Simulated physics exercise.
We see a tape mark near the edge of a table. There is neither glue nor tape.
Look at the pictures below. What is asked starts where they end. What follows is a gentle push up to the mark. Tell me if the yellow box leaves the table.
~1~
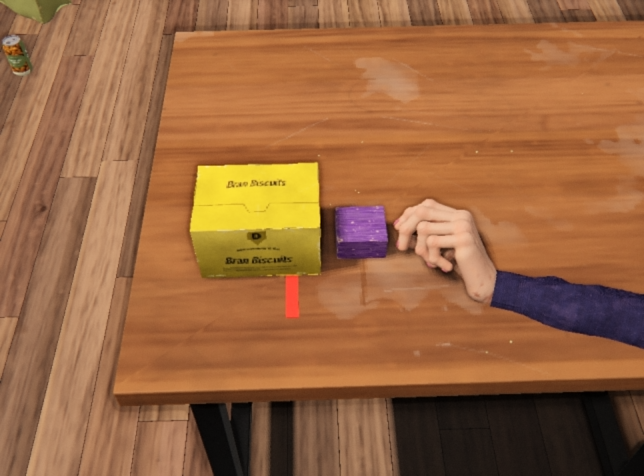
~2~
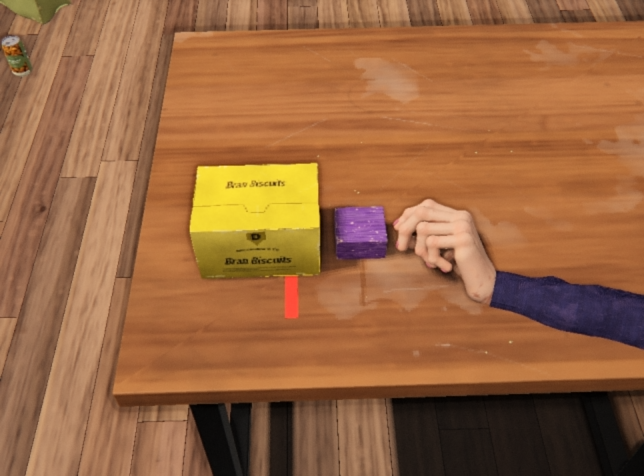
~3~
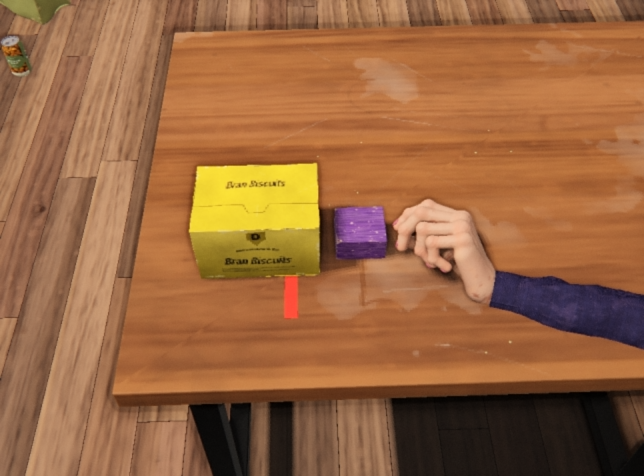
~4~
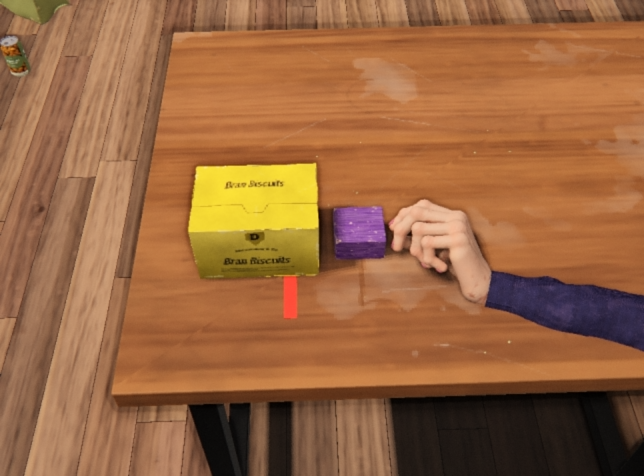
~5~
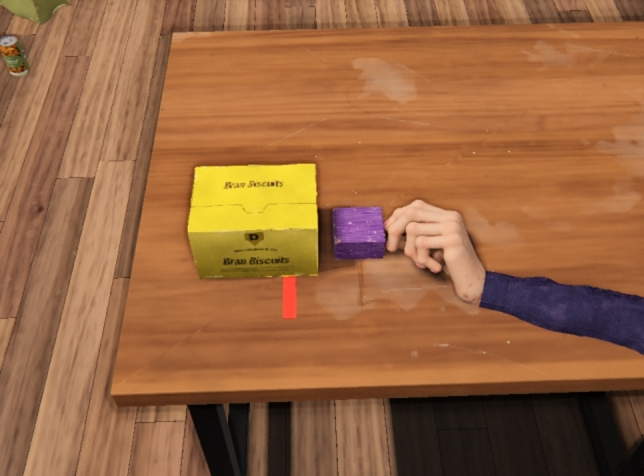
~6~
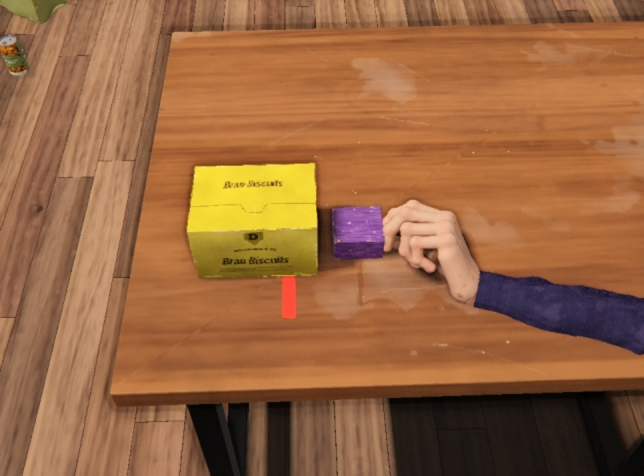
What happens is that the yellow box stays where it is.
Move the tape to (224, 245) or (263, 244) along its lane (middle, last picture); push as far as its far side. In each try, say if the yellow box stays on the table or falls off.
The yellow box comes down; does not fall.
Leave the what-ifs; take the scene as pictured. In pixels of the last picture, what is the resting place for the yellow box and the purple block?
Final spots: Roughly (170, 224); roughly (257, 236).
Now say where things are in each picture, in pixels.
In the first picture, yellow box (260, 221); purple block (361, 233).
In the second picture, yellow box (259, 221); purple block (360, 233).
In the third picture, yellow box (259, 221); purple block (360, 233).
In the fourth picture, yellow box (258, 221); purple block (359, 233).
In the fifth picture, yellow box (257, 221); purple block (358, 233).
In the sixth picture, yellow box (257, 221); purple block (358, 233).
Then, 0.48 s past the last view, yellow box travelled a little near (236, 222).
Then, 0.84 s past the last view, yellow box travelled a little near (206, 223).
Then, 1.14 s past the last view, yellow box travelled about its own width near (180, 223).
Finally, the yellow box remains on top, near (170, 224).
